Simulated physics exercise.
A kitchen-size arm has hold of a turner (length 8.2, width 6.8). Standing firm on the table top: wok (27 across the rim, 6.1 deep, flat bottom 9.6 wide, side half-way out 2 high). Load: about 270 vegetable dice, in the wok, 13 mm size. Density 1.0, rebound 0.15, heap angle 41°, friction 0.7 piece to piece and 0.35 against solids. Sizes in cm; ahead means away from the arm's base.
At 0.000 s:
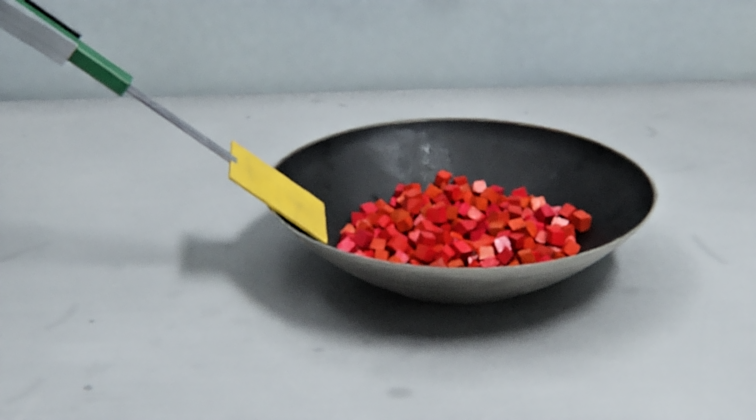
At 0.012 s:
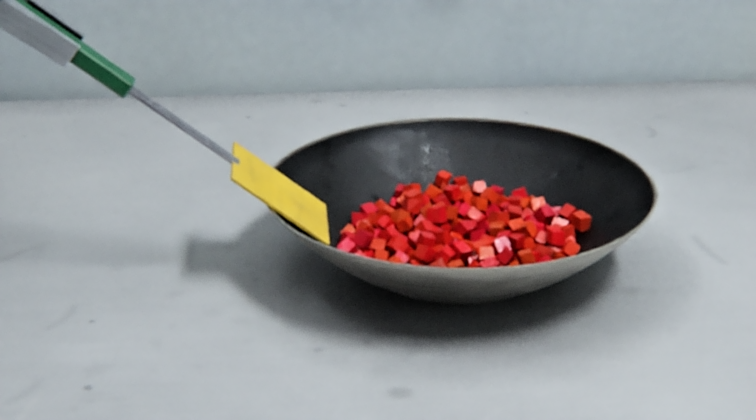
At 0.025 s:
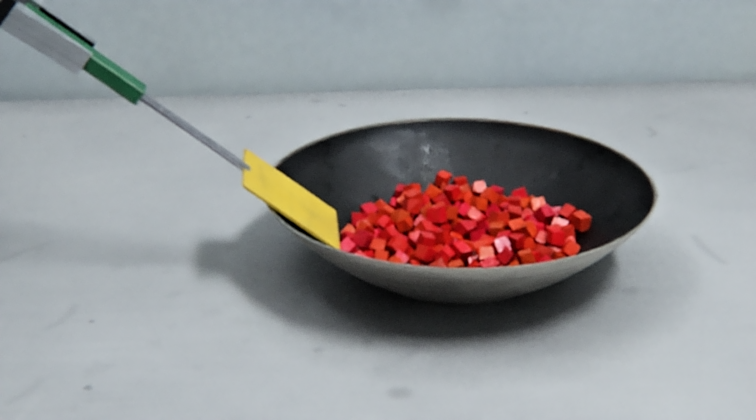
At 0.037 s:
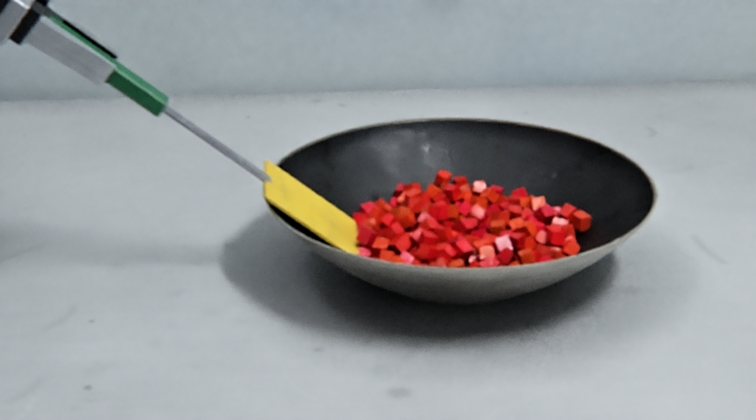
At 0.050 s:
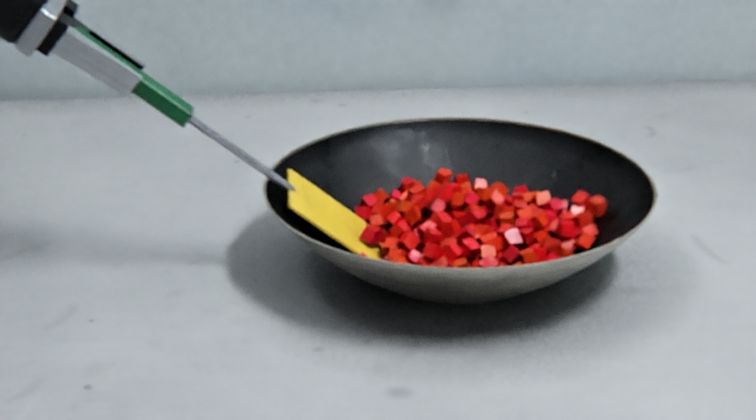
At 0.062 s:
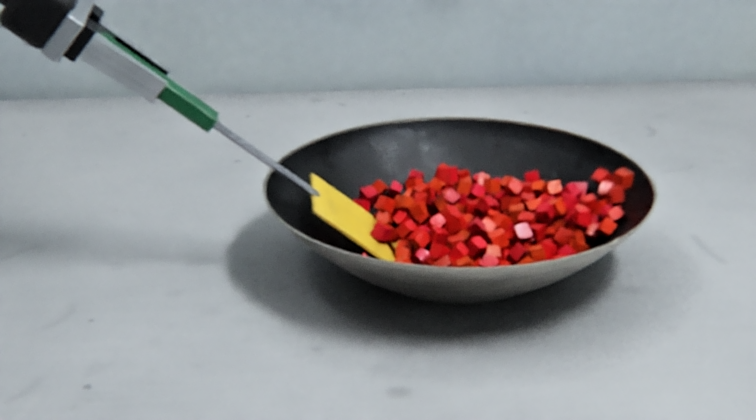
The footage shows a yellow turner held by a mechanical arm at the left rim of a dark wok of red cubes, barely moving at first, then sliding down to the right inside and pushing the cubes toward the right side.
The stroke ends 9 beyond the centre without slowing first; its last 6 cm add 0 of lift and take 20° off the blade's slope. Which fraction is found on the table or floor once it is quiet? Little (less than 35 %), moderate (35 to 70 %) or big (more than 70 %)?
Share on the table or floor: Moderate (35 to 70 %).
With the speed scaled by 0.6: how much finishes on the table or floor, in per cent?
Some 30 per cent.
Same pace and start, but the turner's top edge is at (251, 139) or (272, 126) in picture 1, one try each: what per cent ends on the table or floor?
About 50 and 50 per cent.
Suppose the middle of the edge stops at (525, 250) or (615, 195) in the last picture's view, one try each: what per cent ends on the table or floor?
Some 25 and 55 per cent.
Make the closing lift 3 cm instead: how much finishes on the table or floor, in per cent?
About 45 per cent.
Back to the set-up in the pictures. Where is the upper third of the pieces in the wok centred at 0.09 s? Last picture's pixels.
Around (577, 190).
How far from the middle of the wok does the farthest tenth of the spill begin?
Some 45 cm.
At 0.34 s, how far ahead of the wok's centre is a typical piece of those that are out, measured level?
Some 24 cm.
After 0.09 s, sloping 39°, highest piece 10 above the table; 259 in the wok, 7 on the blade or in flight.
After 0.12 s, sloping 34°, highest piece 13 above the table; 239 in the wok, 27 on the blade or in flight.
After 0.34 s, sloping 19°, highest piece 12 above the table; 140 in the wok, 60 on the table or floor, 66 on the blade or in flight.
After 1.39 s, sloping 19°, highest piece 7 above the table; 139 in the wok, 127 on the table or floor.
At rest, 139 in the wok, 127 on the table or floor. That is 48 % on the table or floor.
